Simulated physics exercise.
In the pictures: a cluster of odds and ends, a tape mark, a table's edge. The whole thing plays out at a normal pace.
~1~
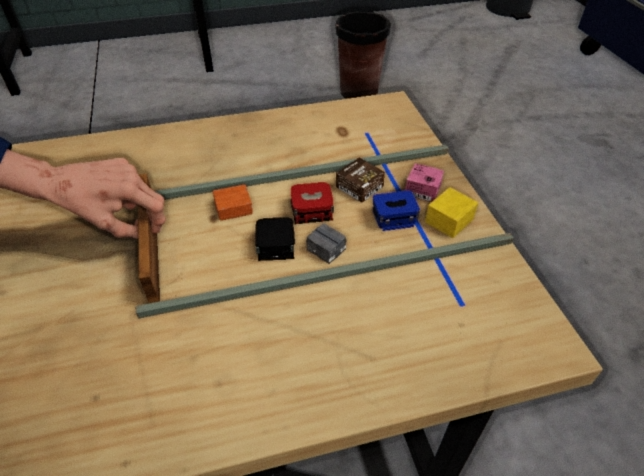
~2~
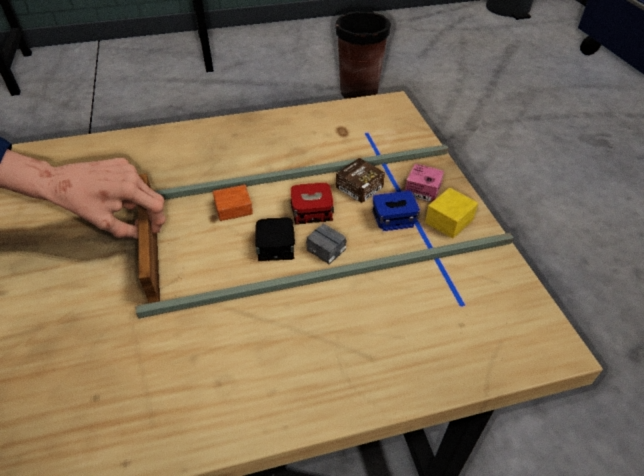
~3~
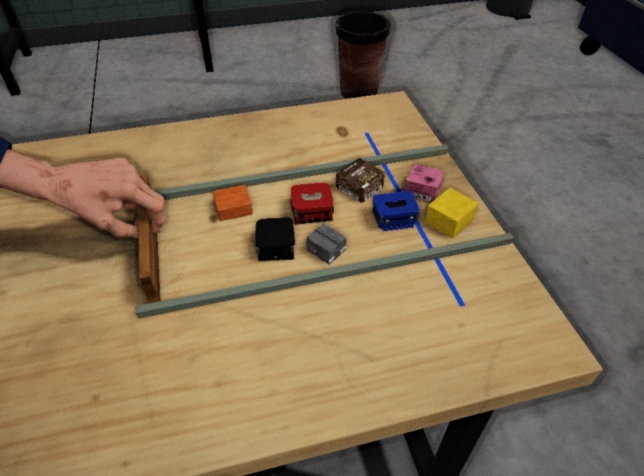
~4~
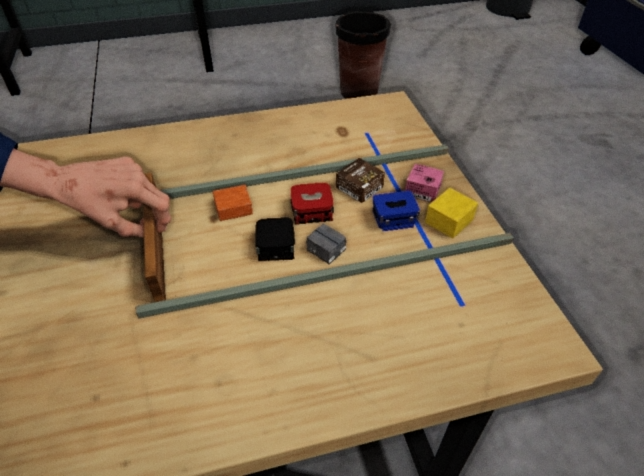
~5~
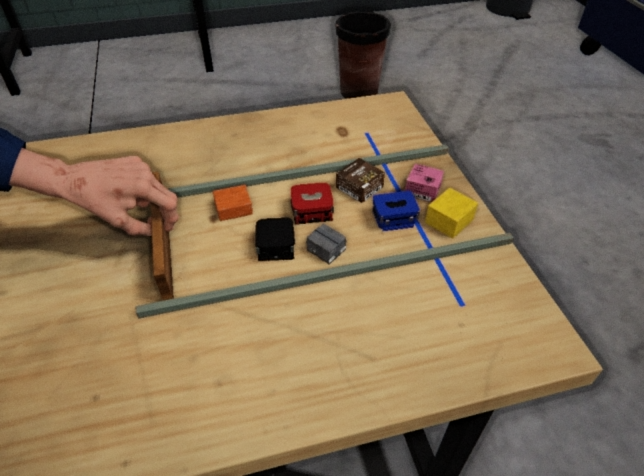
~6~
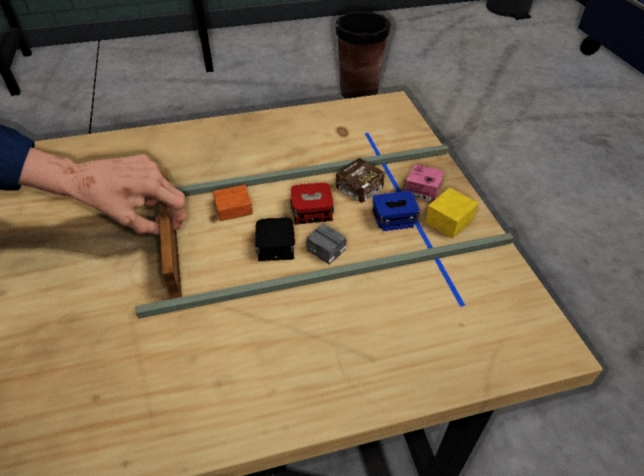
On a wooden table between two green rails, small colourful boxes sit scattered near a blue tape line. A hand holds a wooden board upright at the left, stays still at first, then slides it slightly right while the boxes remain motionless.
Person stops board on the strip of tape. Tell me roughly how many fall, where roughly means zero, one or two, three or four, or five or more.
Roughly, one or two fall.
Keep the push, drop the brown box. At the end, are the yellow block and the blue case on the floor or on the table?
Looking at the two, the yellow block ends up below and the blue case stays up top.
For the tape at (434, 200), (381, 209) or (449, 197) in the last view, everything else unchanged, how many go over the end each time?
In order: 4, 0 and 5.
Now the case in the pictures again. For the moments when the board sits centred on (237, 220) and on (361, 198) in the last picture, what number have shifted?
At the first point the count is 1, at the second it's 8.
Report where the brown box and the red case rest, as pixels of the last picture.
I'd put one close to (448, 162) and the other close to (437, 182).
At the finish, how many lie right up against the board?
2 in contact.
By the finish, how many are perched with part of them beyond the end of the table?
As for overhanging, the count is 2.
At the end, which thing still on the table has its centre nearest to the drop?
The brown box.
Soon after, none off yet; yellow block at rest near (451, 213); pink box at rest near (424, 183); blue case at rest near (395, 211).
In the end, the number that fall off is one or two; gone, pink box and yellow block.
